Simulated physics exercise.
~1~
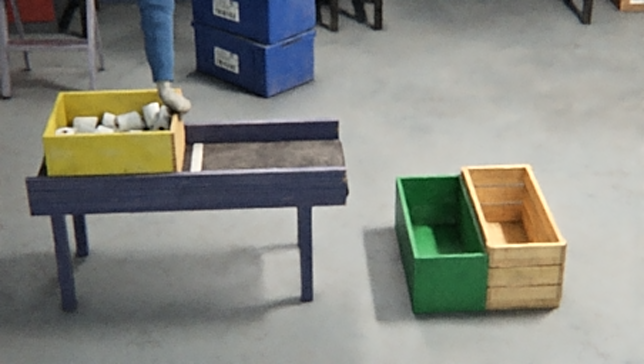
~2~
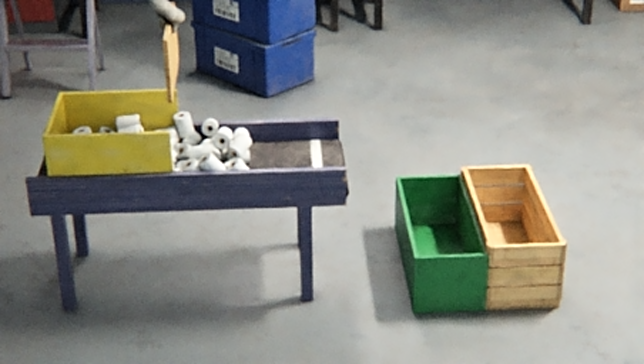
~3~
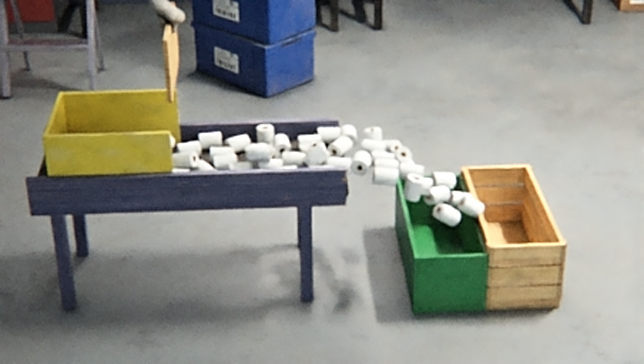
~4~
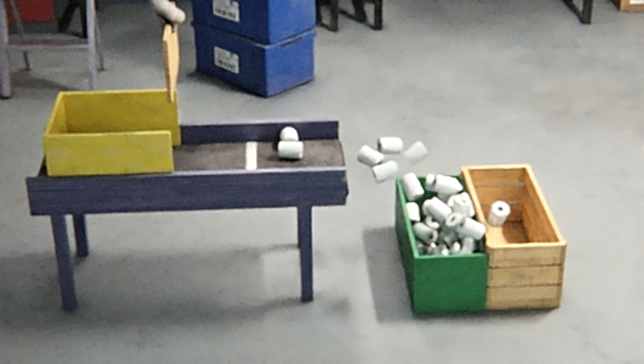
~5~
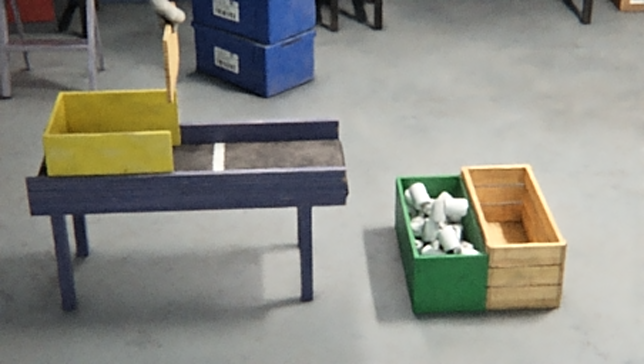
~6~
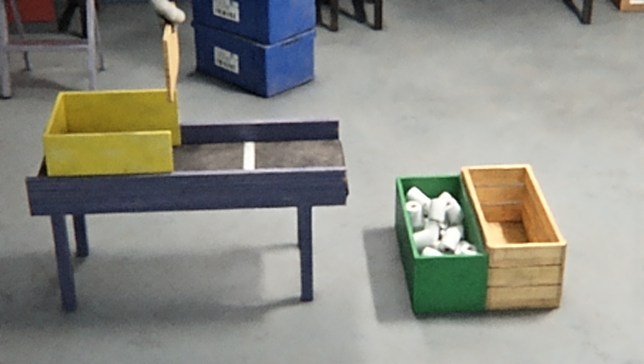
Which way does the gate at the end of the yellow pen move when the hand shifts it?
The gate moves up, and the hand then holds it raised above the belt.
